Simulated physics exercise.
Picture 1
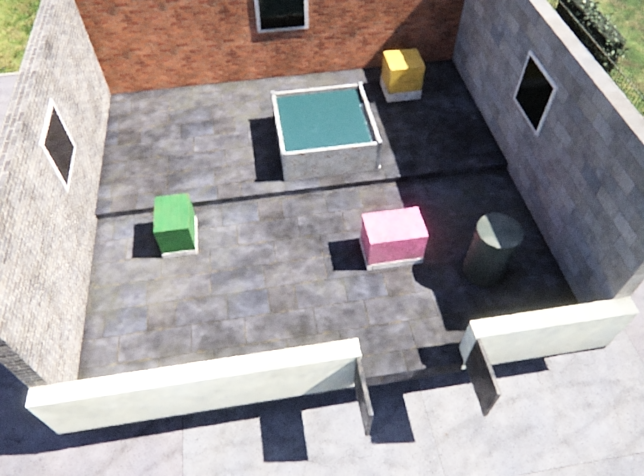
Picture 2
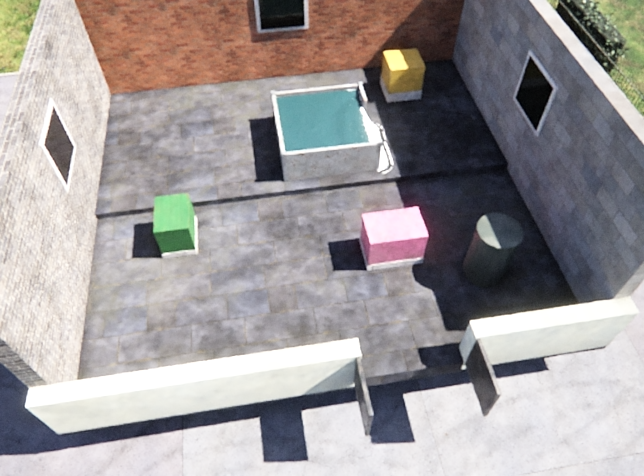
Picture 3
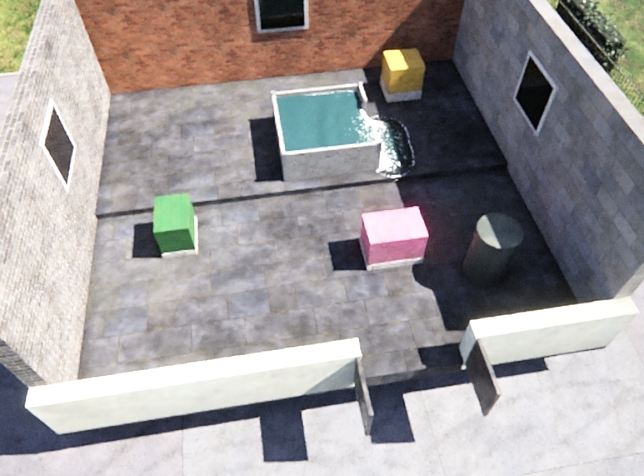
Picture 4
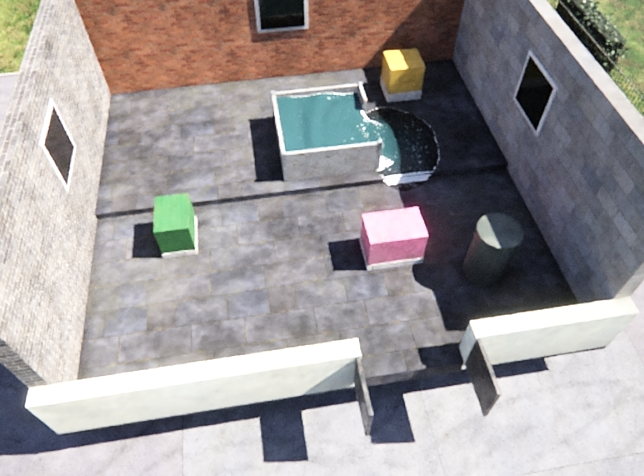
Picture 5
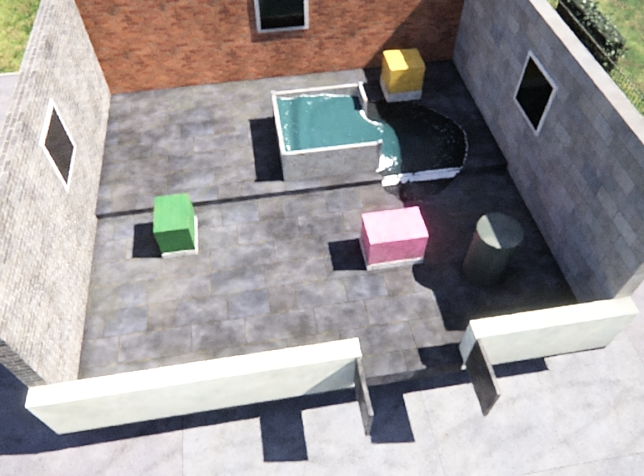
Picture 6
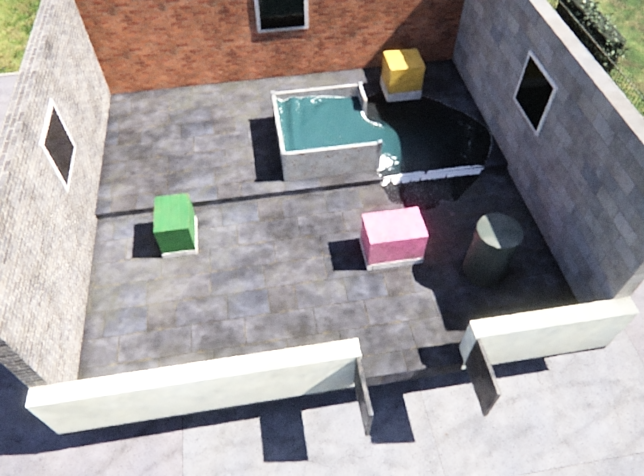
Water pours from the right side of an open tank and spreads rightward across the yard.
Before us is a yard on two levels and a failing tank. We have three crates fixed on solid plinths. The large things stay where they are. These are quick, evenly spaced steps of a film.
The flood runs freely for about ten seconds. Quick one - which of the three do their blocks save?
One by one: The pink crate will not even get damp; the yellow crate will not even get damp; the green crate will not even get damp.
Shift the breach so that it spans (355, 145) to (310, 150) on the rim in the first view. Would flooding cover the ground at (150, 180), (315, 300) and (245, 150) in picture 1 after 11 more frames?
Spared, then sodden, then spared.
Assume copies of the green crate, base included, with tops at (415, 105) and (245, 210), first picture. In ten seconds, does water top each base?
First is reached; second is never reached.
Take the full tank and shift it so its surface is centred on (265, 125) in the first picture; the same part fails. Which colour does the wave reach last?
Answer: The green one.
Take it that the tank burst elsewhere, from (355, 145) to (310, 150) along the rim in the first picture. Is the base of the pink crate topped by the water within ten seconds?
In that case the pink crate is flooded.
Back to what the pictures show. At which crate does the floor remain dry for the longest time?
Result - the one in green.
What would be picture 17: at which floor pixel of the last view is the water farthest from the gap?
Somewhere about (580, 316).
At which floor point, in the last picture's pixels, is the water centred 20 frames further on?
Somewhere near (424, 160).
A moment on, water covers 15 % of the floor; the pink crate not reached, the yellow crate water round its plinth, the green crate not reached.
Next, water covers 20 % of the floor; the pink crate not reached, the yellow crate water round its plinth, the green crate not reached.
Then, water covers 30 % of the floor; the pink crate not reached, the yellow crate water round its plinth, the green crate not reached.
Later, water covers 60 % of the floor; the pink crate water round its plinth, the yellow crate water round its plinth, the green crate not reached.
In the end, water covers 85 % of the floor; the pink crate stayed above the water, the yellow crate stayed above the water, the green crate stayed above the water.
